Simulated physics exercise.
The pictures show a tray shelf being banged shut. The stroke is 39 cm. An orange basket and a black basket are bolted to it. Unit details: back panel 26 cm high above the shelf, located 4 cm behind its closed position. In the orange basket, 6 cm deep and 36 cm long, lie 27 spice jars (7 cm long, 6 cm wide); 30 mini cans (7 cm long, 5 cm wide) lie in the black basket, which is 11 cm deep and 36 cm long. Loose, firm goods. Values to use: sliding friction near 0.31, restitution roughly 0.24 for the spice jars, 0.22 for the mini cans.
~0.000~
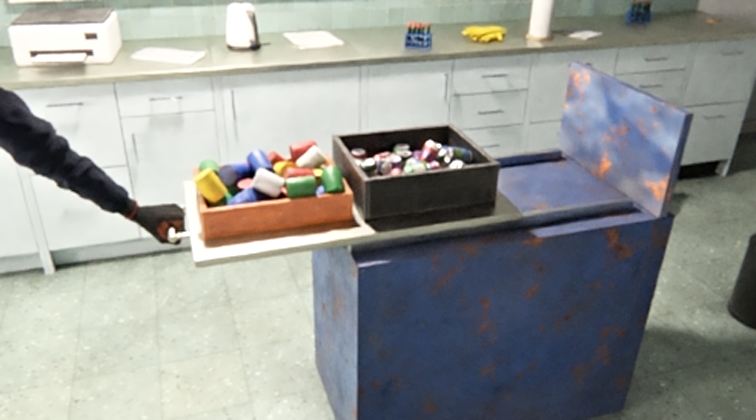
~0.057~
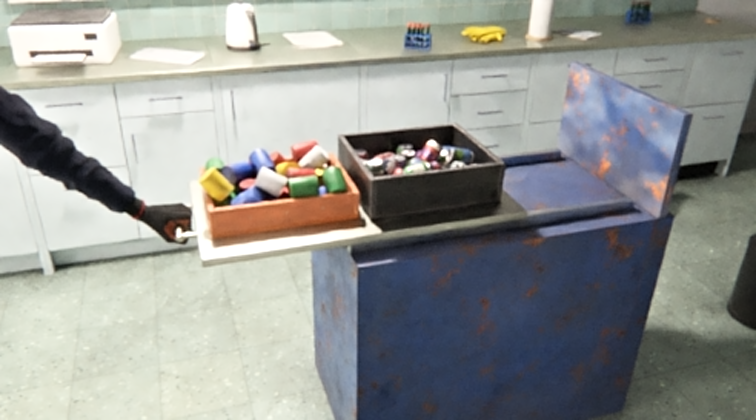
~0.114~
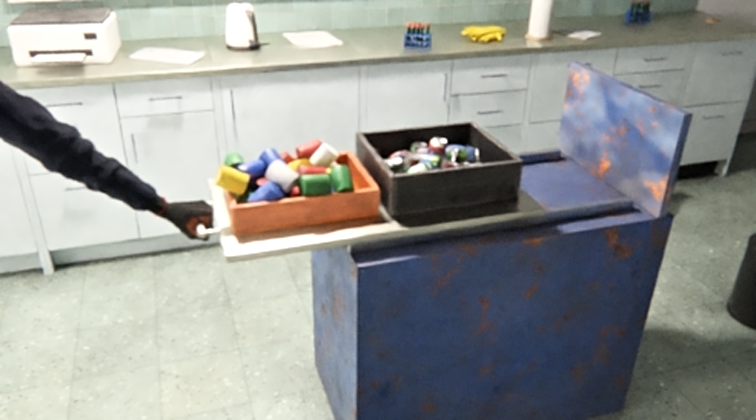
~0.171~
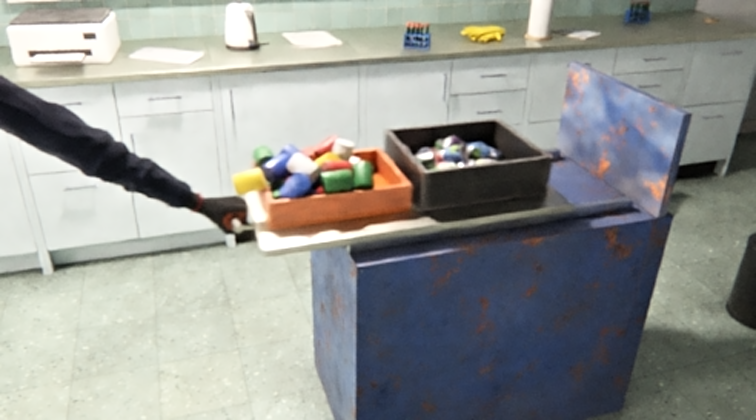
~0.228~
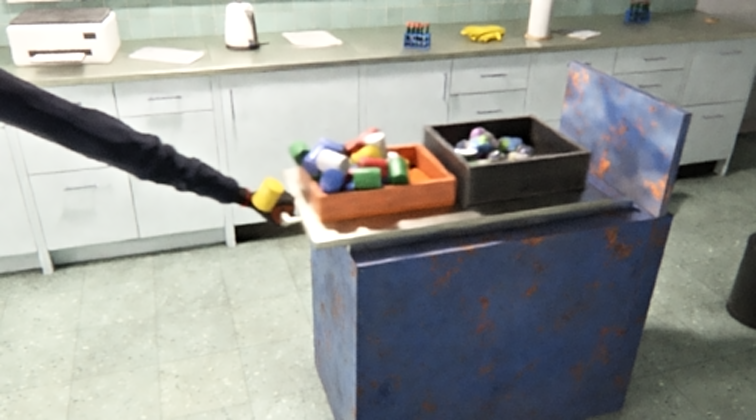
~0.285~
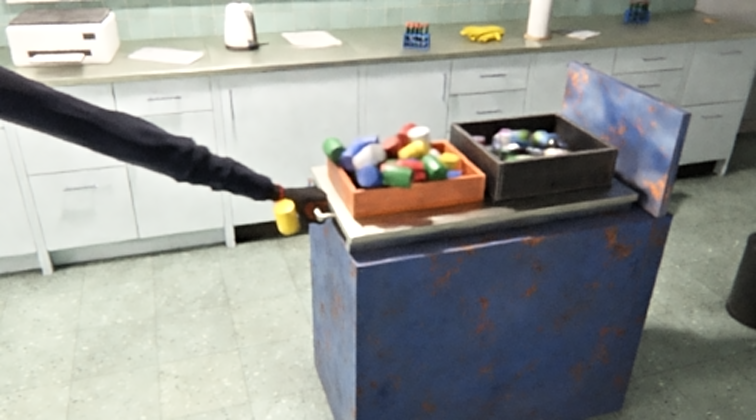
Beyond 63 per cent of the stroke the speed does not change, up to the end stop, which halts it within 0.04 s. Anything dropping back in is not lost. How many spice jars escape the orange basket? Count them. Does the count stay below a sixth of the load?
No, it goes over a sixth.
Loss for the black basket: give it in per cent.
Loss for the black basket - 0 per cent.
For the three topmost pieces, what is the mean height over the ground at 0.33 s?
About 96 cm.
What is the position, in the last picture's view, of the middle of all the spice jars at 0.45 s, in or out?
(426, 167).
After 0.33 s, orange basket 24 in, 3 out and black basket 30 in, 0 out.
After 0.45 s, orange basket 23 in, 4 out and black basket 30 in, 0 out.
After 0.67 s, orange basket 20 in, 7 out and black basket 30 in, 0 out.
When it is over (at 1.10 s), orange basket 20 in, 7 out and black basket 30 in, 0 out. Asked share, 7 of 27, 26 per cent.
